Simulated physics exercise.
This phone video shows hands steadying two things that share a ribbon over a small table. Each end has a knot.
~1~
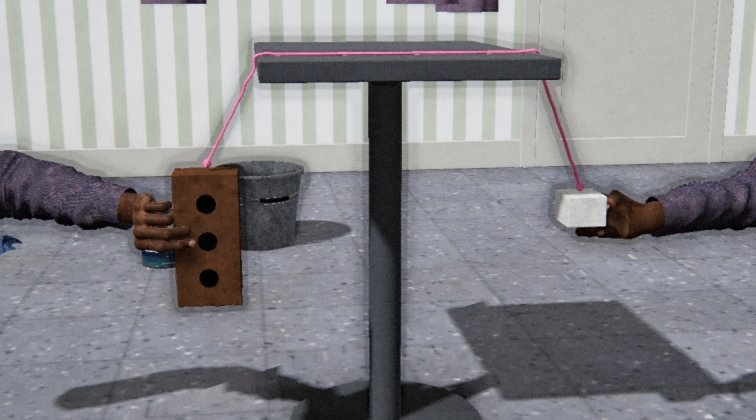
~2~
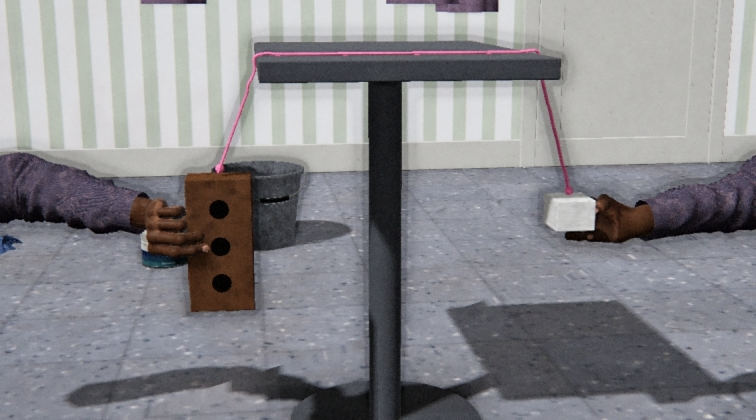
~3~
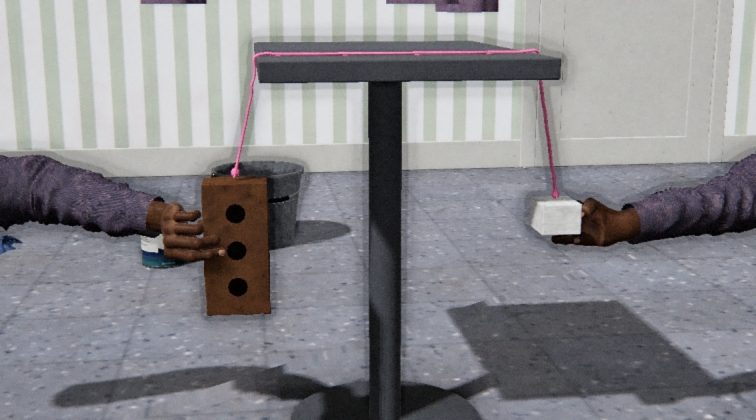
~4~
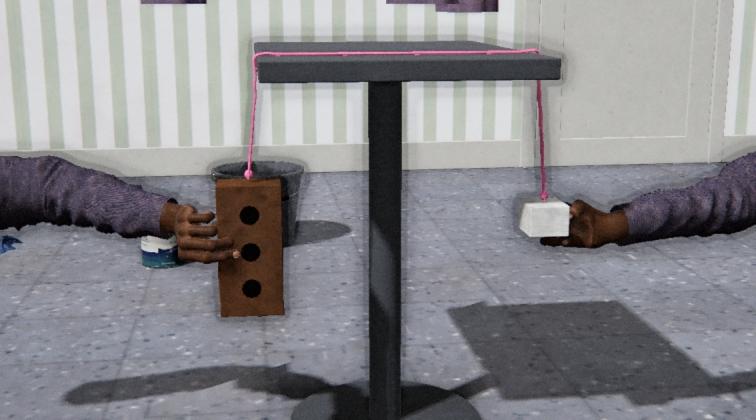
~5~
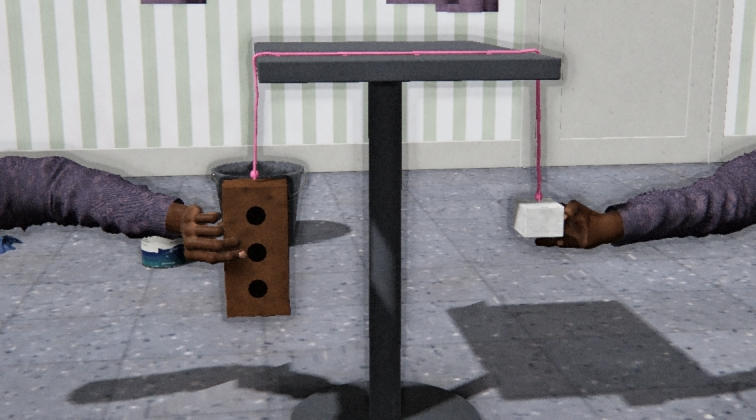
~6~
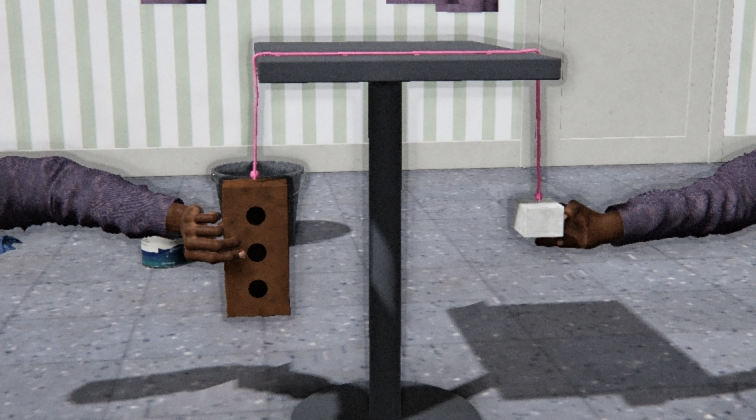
Two hands move a brick and a white block, joined by pink ribbon, inward beneath a tabletop.
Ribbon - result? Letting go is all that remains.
Off to the left.
Then, 0.46 s later than the last view, left brick down on the floor; right block pulled up onto the top.
Then, 0.90 s later than the last view, left brick down on the floor; right block down on the floor.
Finally, left brick down on the floor; right block down on the floor. The ribbon goes down on the left.
